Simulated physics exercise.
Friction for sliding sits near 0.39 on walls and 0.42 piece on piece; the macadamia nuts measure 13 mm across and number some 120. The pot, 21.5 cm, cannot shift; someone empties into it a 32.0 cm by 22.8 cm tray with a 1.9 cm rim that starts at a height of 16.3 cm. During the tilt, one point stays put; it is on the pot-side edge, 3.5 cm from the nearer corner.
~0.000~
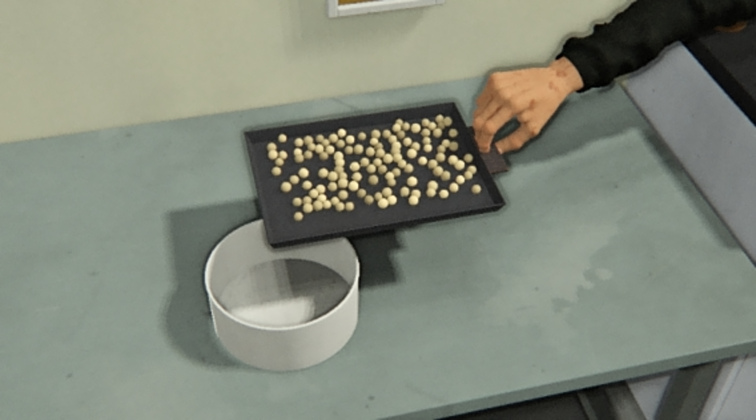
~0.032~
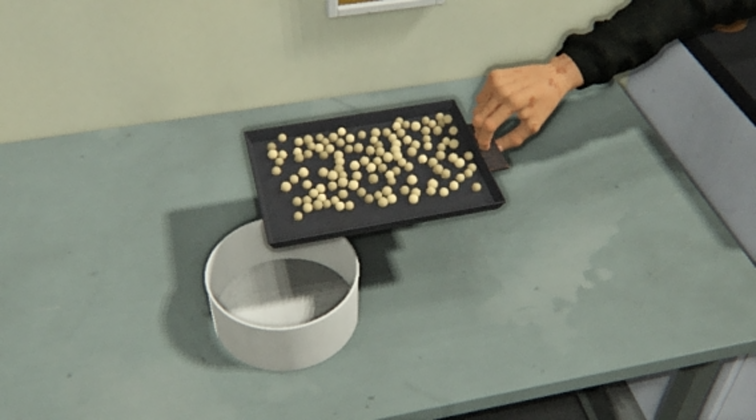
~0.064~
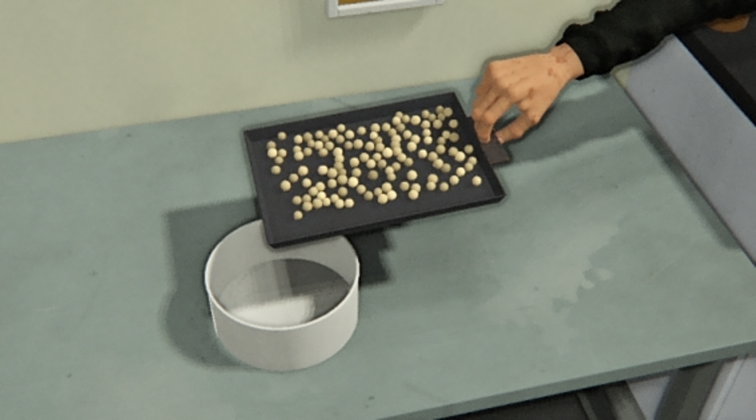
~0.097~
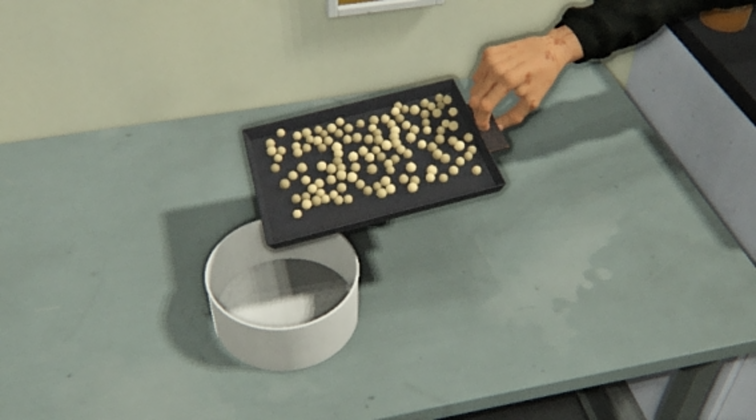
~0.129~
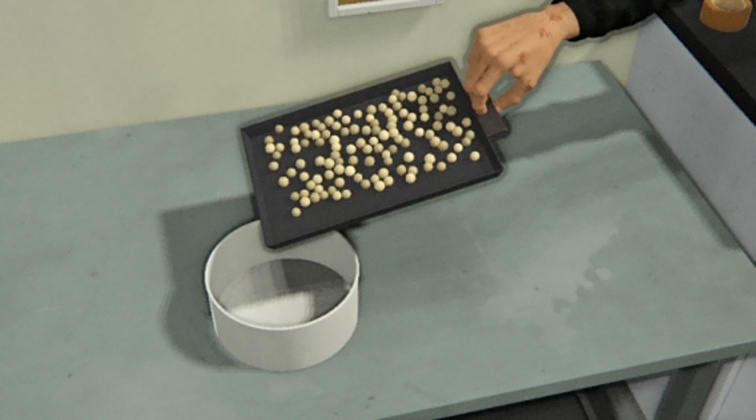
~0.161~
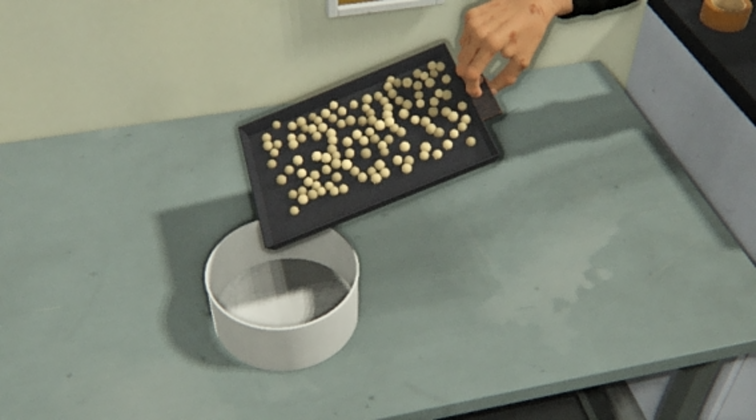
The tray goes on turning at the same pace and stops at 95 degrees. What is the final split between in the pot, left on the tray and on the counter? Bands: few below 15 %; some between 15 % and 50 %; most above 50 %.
Pot: Some; left on the tray: Few; counter: Most.
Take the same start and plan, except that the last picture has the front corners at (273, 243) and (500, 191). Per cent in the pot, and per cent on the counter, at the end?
Split: Pot = 90, counter = 10.
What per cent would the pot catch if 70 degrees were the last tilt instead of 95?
Roughly 45 percent.
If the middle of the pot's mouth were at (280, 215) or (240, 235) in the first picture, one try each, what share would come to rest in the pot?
Spot one: Some 10 per cent; spot two: Some 65 per cent.
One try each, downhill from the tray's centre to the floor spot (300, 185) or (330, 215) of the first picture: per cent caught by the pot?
I'd put it at roughly 15 per cent for the first tilt and roughly 65 per cent for the second.
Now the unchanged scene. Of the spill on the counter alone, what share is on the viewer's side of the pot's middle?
40 %.
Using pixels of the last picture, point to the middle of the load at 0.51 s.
Expected load position: Near (241, 195).
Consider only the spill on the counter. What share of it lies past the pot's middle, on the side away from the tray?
I'd put it at close to 100 per cent.
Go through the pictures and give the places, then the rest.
In the first frame, tray tilt 0 degrees, front corners at (273, 238) and (499, 201); middle of the pieces at (377, 163); pot at (282, 269).
In the second frame, tray tilt 1 degrees, front corners at (273, 239) and (499, 199); middle of the pieces at (377, 161).
In the third frame, tray tilt 3 degrees, front corners at (273, 239) and (499, 192), lowest corner left front; middle of the pieces at (377, 157).
In the fourth frame, tray tilt 7 degrees, front corners at (272, 240) and (499, 181), lowest corner left front; middle of the pieces at (376, 150).
In the fifth frame, tray tilt 13 degrees, front corners at (271, 241) and (497, 167), lowest corner left front; middle of the pieces at (374, 141).
In the sixth frame, tray tilt 19 degrees, front corners at (270, 242) and (492, 152), lowest corner left front; middle of the pieces at (370, 132); pot at (282, 269). Its pace works out near 190 degrees a second.
After 0.37 s, tilt 58 degrees; the tray holds 100 %, the pot 0 %.
Then, at 0.51 s, tilt 85 degrees; the tray holds 85 %, the pot 0 %.
After 0.77 s, tilt 95 degrees; the tray holds 0 %, the pot 40 %.
By 1.9 s all is still; pot 40 %, tray 0 %, counter 60 %.
